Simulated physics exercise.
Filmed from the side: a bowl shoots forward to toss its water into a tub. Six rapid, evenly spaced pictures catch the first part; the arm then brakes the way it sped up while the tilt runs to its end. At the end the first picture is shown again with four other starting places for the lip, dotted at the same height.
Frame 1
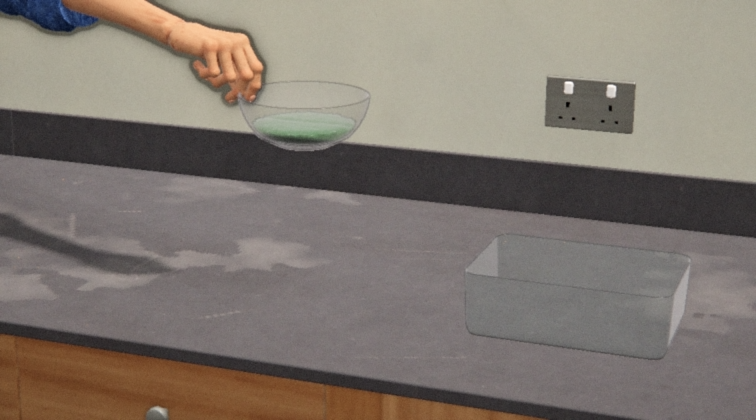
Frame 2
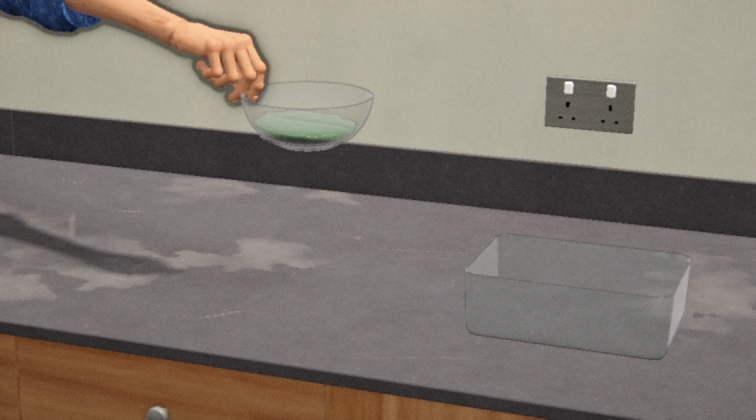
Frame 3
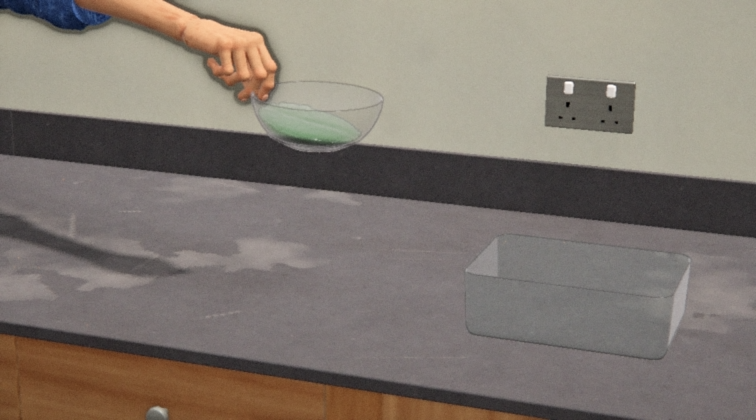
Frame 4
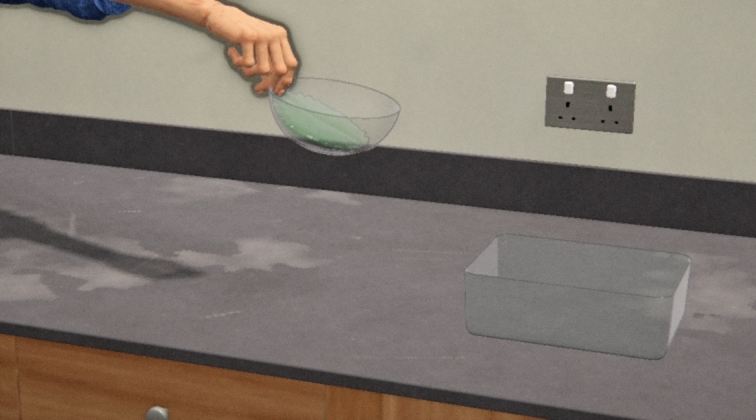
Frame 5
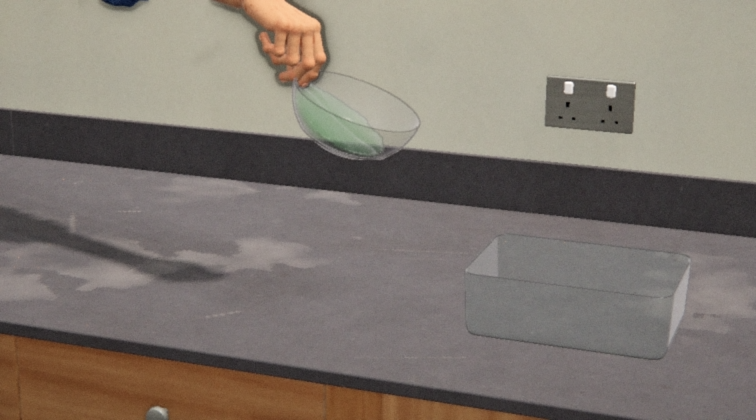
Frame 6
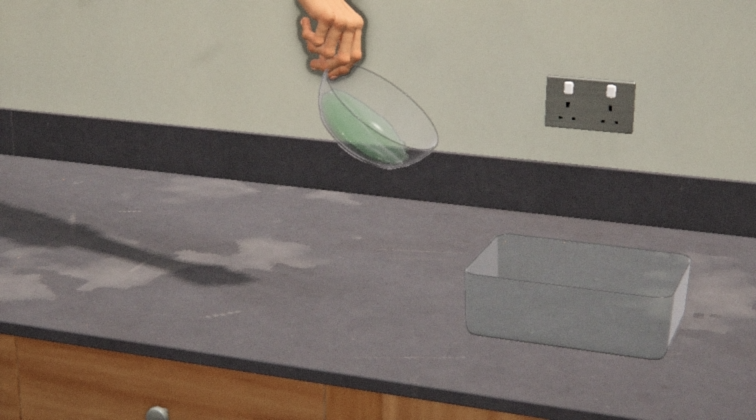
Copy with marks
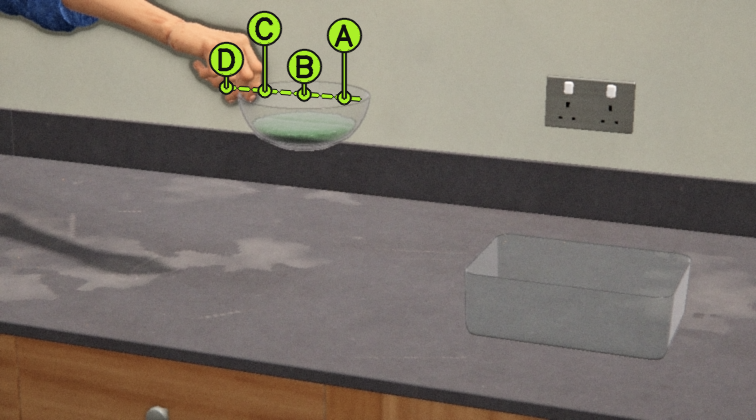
The clip opens with a hand holding a clear bowl of green liquid upright above a grey counter, left of an empty clear tub. The hand carries the bowl rightward, slowly at first, then tilts it steeply toward the tub as the liquid slides up the bowl's left side, still inside.
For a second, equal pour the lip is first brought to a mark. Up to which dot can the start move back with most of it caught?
Dot B just does it.
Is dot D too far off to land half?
Yes, it does.
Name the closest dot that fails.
C.
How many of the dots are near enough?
Two.
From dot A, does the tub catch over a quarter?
Yes, it does.
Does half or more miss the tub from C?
Yes, that goes wrong.
On the marked copy, A at (344, 97); B at (304, 94); C at (264, 90); D at (226, 87).
Choosing A, about 74 % lands in the tub, 7 % falls short and 19 % goes beside or beyond.
Choosing B, about 65 % lands in the tub, 22 % falls short and 13 % goes beside or beyond.
Choosing C, about 17 % lands in the tub, 76 % falls short and 6 % goes beside or beyond.
Choosing D, about 0 % lands in the tub, 97 % falls short and 3 % goes beside or beyond.
